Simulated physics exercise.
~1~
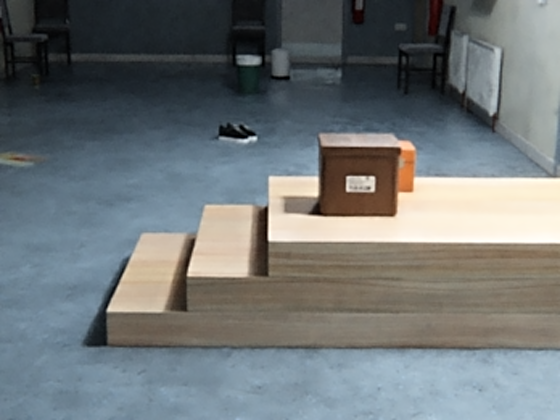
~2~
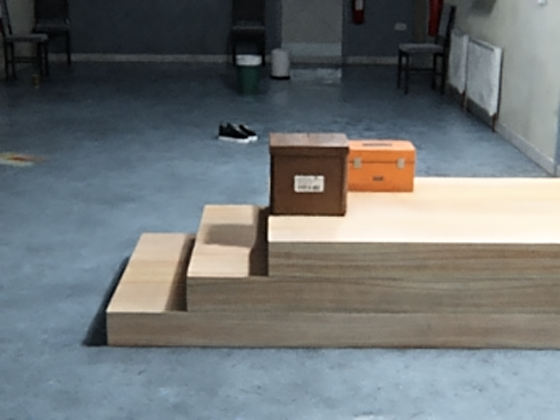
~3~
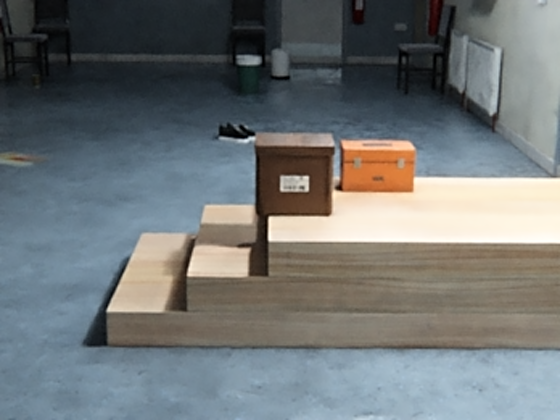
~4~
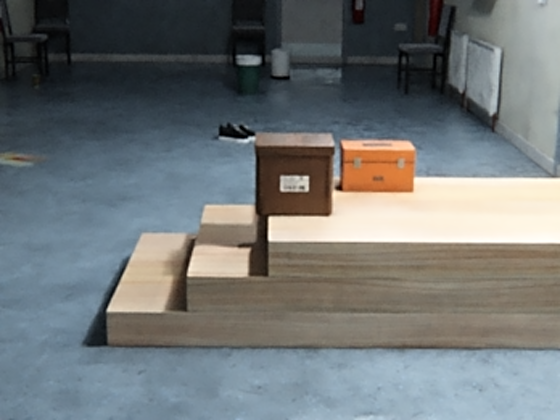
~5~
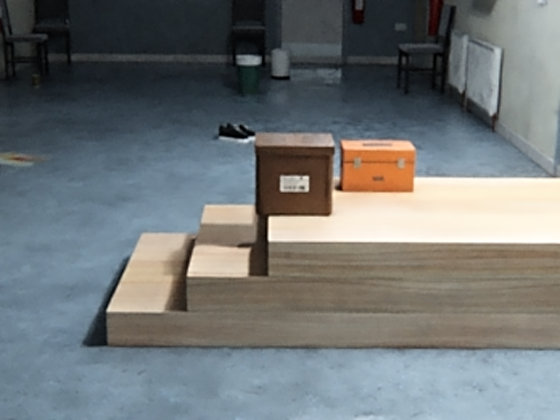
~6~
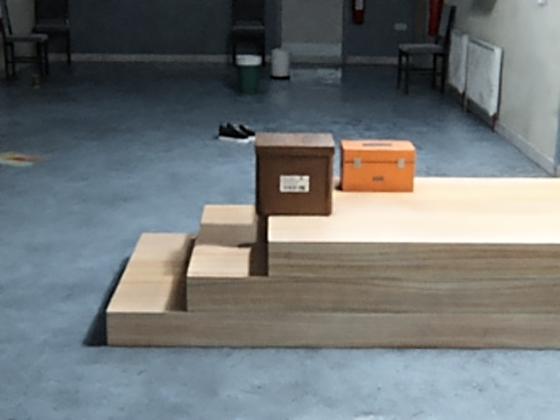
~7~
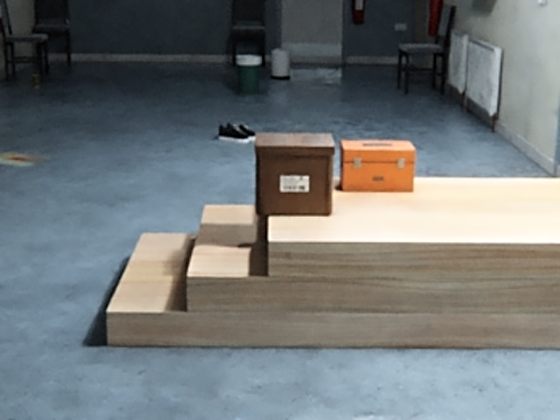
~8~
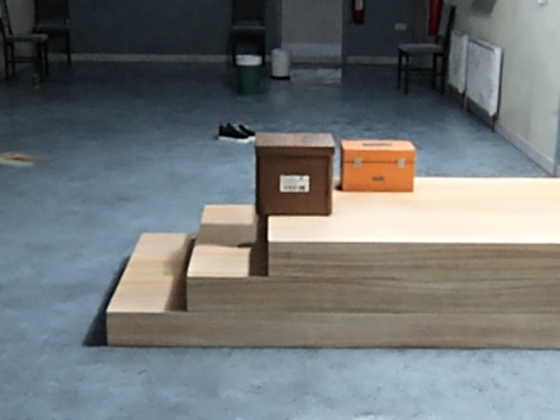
The clip opens on a low wooden platform in a dim room, with steps going down on its left side and chairs along the far wall. A brown box with a white label is on top, partly hiding an orange toolbox behind it. The brown box slides left along the platform toward the steps, bringing the toolbox into fuller view. It slows and stops at the platform's left edge, its near corner jutting slightly over the step below. The toolbox never moves, and both objects remain still on top of the platform to the end.
